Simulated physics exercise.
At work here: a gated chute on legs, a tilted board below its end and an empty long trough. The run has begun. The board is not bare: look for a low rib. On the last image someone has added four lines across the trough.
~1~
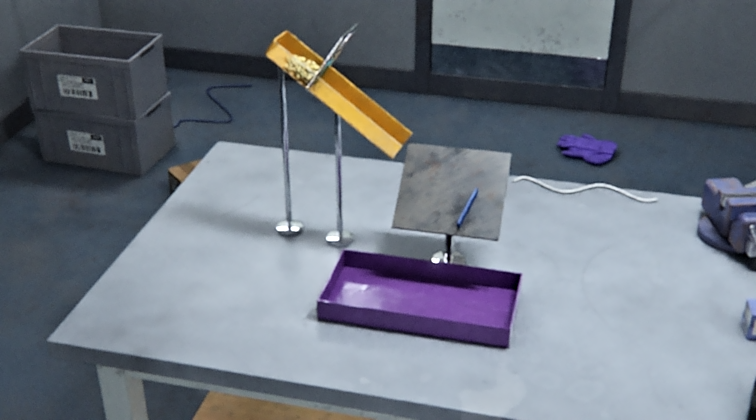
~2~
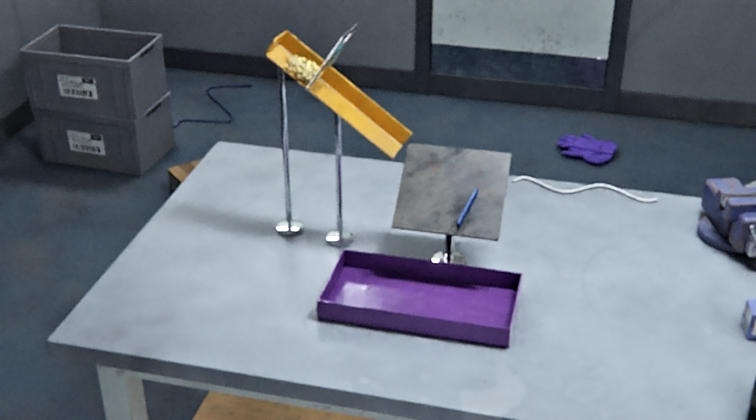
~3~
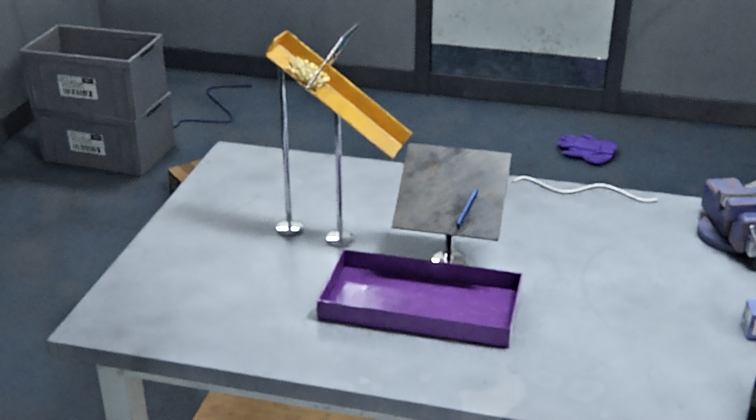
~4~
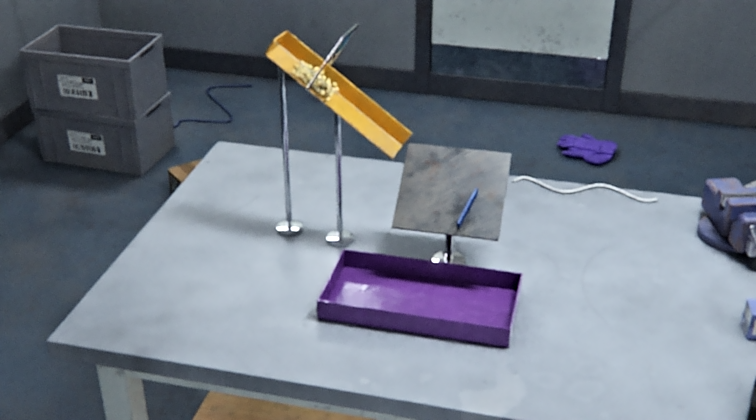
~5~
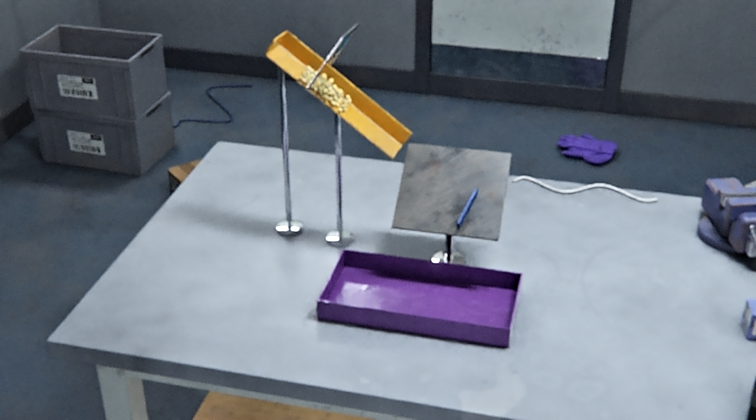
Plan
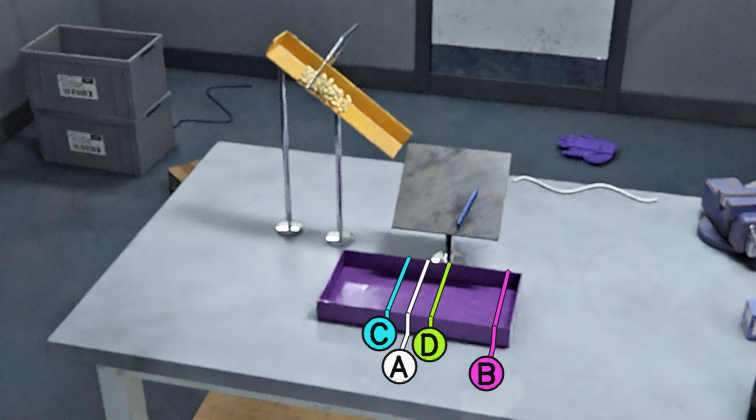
Pale yellow pieces slide a short way down a sloping orange chute, passing under a raised gate.
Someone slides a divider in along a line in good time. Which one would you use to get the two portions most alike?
Go for D.
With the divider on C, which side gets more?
Right.
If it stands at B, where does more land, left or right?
The left side.
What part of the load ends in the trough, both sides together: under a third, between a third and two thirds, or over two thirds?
About that: Over two thirds.
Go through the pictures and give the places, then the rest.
Load behind the gate (306, 71), soya beans; lip of the chute (397, 152), sloping gently, in the first frame.
Middle of the board (452, 190), tilted fairly steeply; middle of its low edge (444, 234); of its high edge (460, 148), in the second frame.
Front corners of the trough (318, 300) and (510, 329), empty; front of the load (327, 79), in the third frame.
Middle of the load (315, 80); its front (328, 99), roughly a quarter of the way to the lip; rib from (477, 188) to (458, 223), in the fourth frame.
Middle of the load (323, 87); its front (345, 109), roughly a third of the way to the lip, in the fifth frame.
On the marked copy, line A crosses the front rim at (408, 314); line B crosses the front rim at (494, 326); line C crosses the front rim at (387, 311); line D crosses the front rim at (431, 317).
If A is chosen, of what is caught, about a tenth on the left of the divider, almost all on the right.
If B is chosen, of what is caught, every piece on the left of the divider, not one piece on the right.
If C is chosen, of what is caught, about a tenth on the left of the divider, almost all on the right.
If D is chosen, of what is caught, roughly two thirds on the left of the divider, roughly a third on the right.
